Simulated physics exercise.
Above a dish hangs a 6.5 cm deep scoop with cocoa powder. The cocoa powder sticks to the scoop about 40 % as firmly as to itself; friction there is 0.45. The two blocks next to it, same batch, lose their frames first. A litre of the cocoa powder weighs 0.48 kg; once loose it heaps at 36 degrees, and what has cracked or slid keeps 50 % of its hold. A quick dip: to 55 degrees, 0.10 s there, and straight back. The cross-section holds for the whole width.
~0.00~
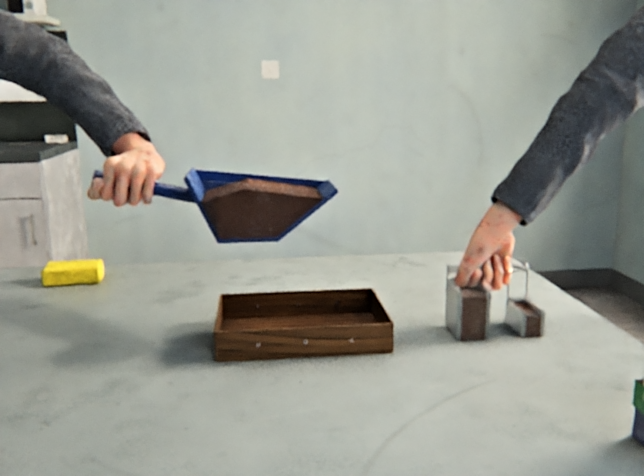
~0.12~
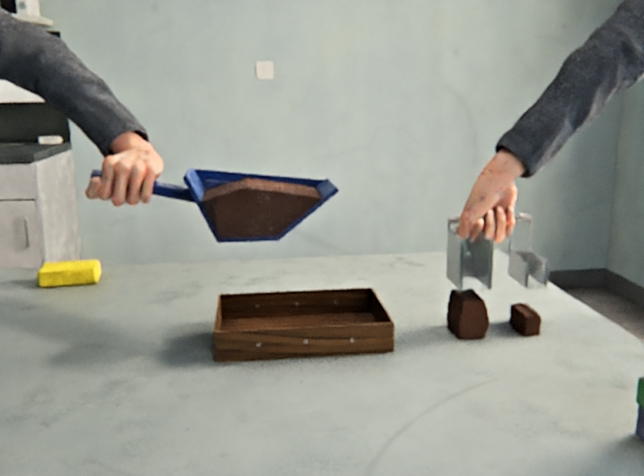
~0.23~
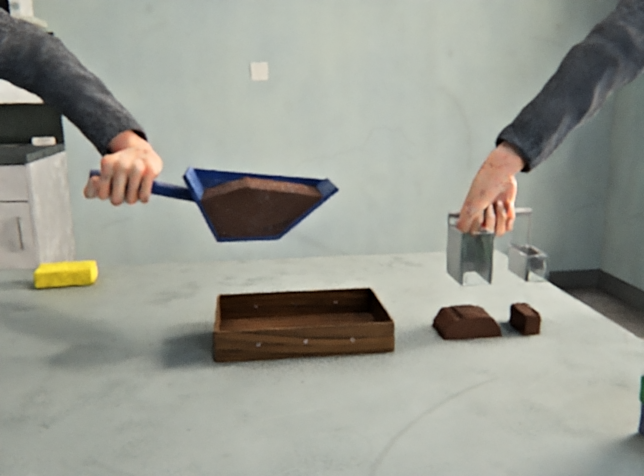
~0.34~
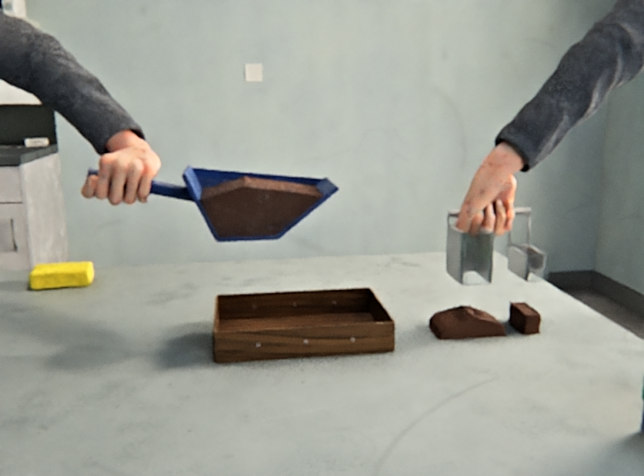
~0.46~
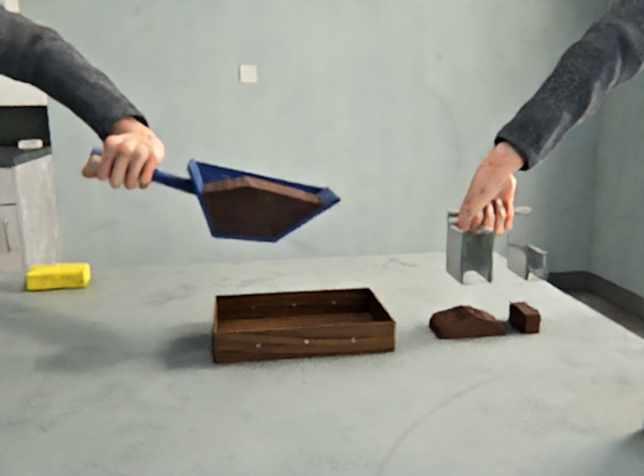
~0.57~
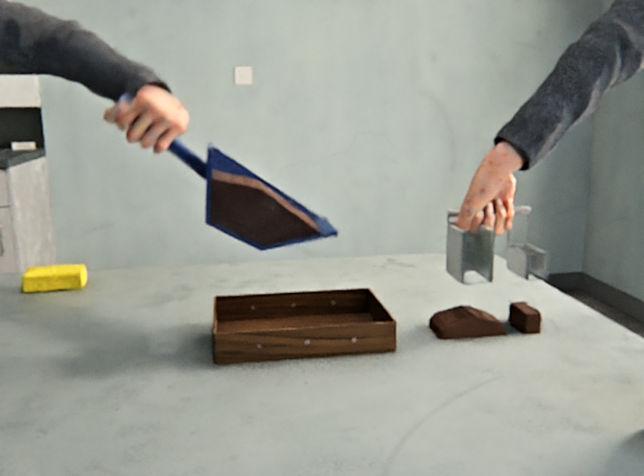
A hand on the right lifts a pair of joined metal molds off two brown blocks on the table; the larger block slumps into a low heap while the smaller keeps its shape. Then another hand, on the left, tilts a blue scoop of brown powder downward to the right above an empty wooden tray.
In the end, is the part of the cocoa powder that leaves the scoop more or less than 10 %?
The result is more than 10 %.
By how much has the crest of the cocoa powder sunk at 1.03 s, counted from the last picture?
Some 3.5 cm.
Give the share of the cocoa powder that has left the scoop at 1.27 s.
Near 18 %.
After 0.78 s, the scoop is at 55 degrees and 0 % has left it.
After 1.03 s, the scoop is at 41 degrees and 9 % has left it.
After 1.27 s, the scoop is at 1 degrees and 17 % has left it.
After 1.52 s, the scoop is at 0 degrees and 17 % has left it.
After 1.62 s, the scoop is at 0 degrees and 17 % has left it.
